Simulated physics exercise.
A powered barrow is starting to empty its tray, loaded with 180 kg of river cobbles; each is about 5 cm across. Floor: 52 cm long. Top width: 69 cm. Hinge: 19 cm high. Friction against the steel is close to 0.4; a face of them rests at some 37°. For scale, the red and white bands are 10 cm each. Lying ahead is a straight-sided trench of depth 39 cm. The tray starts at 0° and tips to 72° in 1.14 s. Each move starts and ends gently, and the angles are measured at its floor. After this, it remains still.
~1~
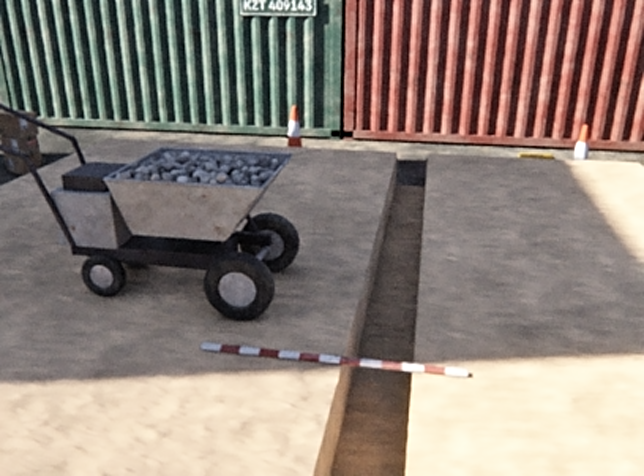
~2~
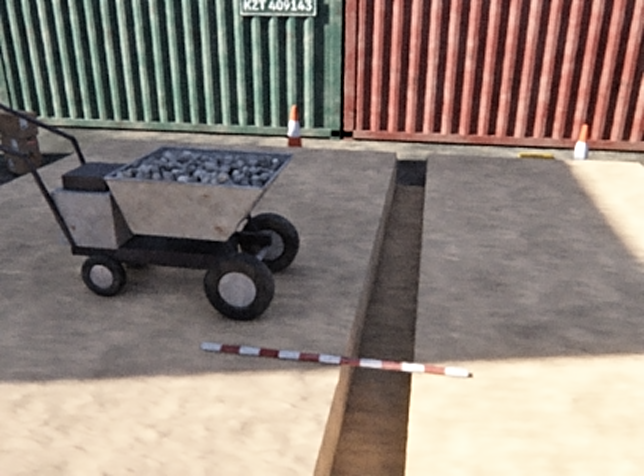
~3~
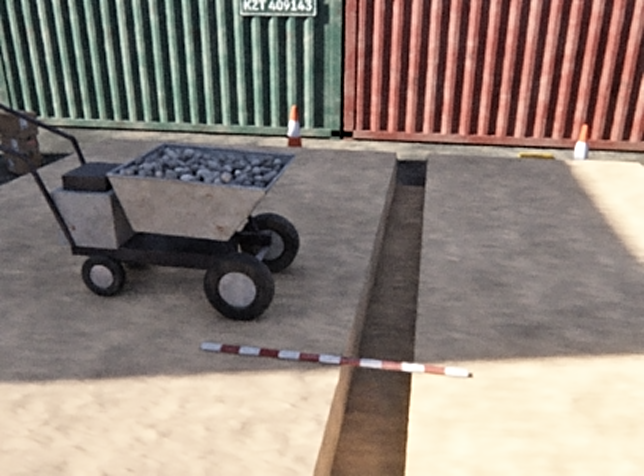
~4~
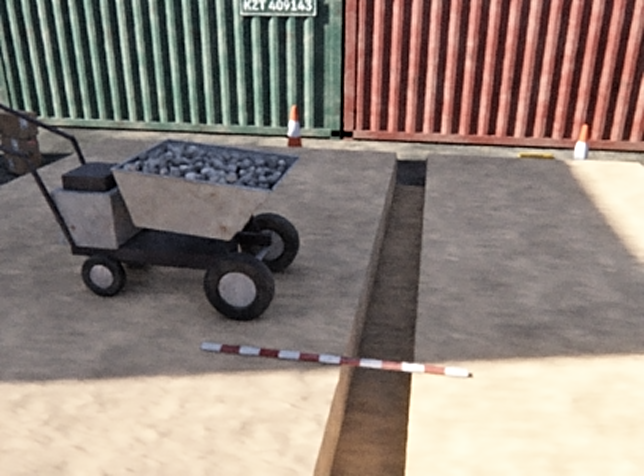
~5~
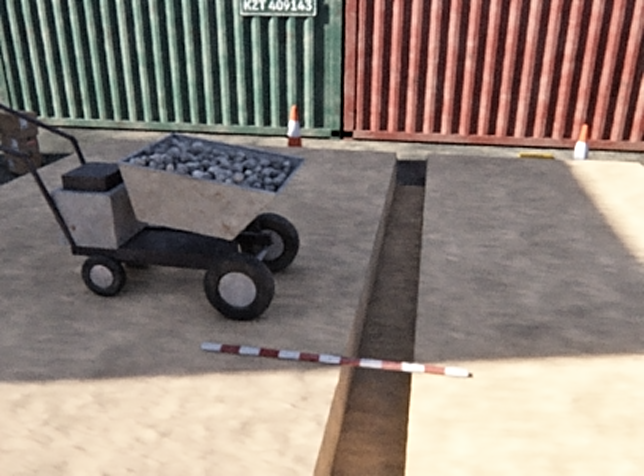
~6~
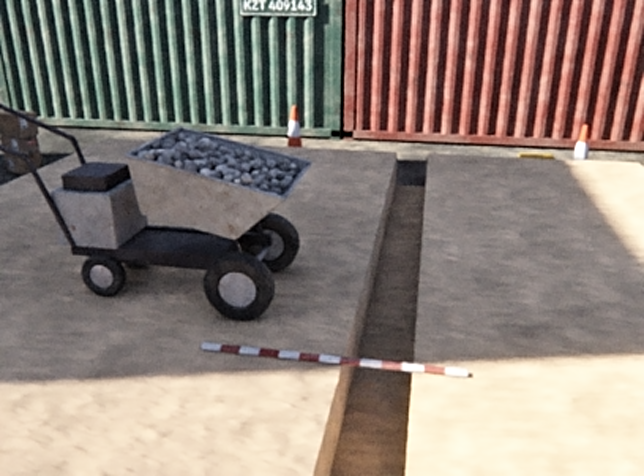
A small wheeled barrow with a grey tray of rounded grey stones stands at left on sunlit, partly shaded tan ground, seen from slightly above by a still camera. A narrow straight trench runs to its right, a red-and-white banded rod lies across it, and green and red corrugated containers and two orange-and-white cones stand behind. The tray tilts slowly rightward, its rear rising, while the wheels stay put.
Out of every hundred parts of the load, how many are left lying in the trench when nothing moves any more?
Around 89 in every hundred.
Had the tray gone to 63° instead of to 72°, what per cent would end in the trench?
In that case some 75 per cent.
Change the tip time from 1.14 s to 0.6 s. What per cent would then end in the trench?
It'd be some 65 per cent.
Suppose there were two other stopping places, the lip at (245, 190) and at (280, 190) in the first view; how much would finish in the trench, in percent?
Around 100% for the first place and 70% for the second.
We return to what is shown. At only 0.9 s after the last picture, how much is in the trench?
About 40 per cent by then.
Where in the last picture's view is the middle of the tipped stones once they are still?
Roughly at (390, 342).
Then, 0.6 s after the last picture the floor is at 61°, 100 % in the tray; the foremost stones are at (358, 247).
Then, 0.9 s after the last picture the floor is at 72°, 57 % in the tray, 38 % in the trench, 5 % past the trench; the foremost stones are at (449, 302).
Then, 1.3 s after the last picture the floor is at 72°, 26 % in the tray, 63 % in the trench, 11 % past the trench; the foremost stones are at (538, 310).
Then, 3.2 s after the last picture the floor is at 72°, 0 % in the tray, 89 % in the trench, 11 % past the trench; the foremost stones are at (636, 321).
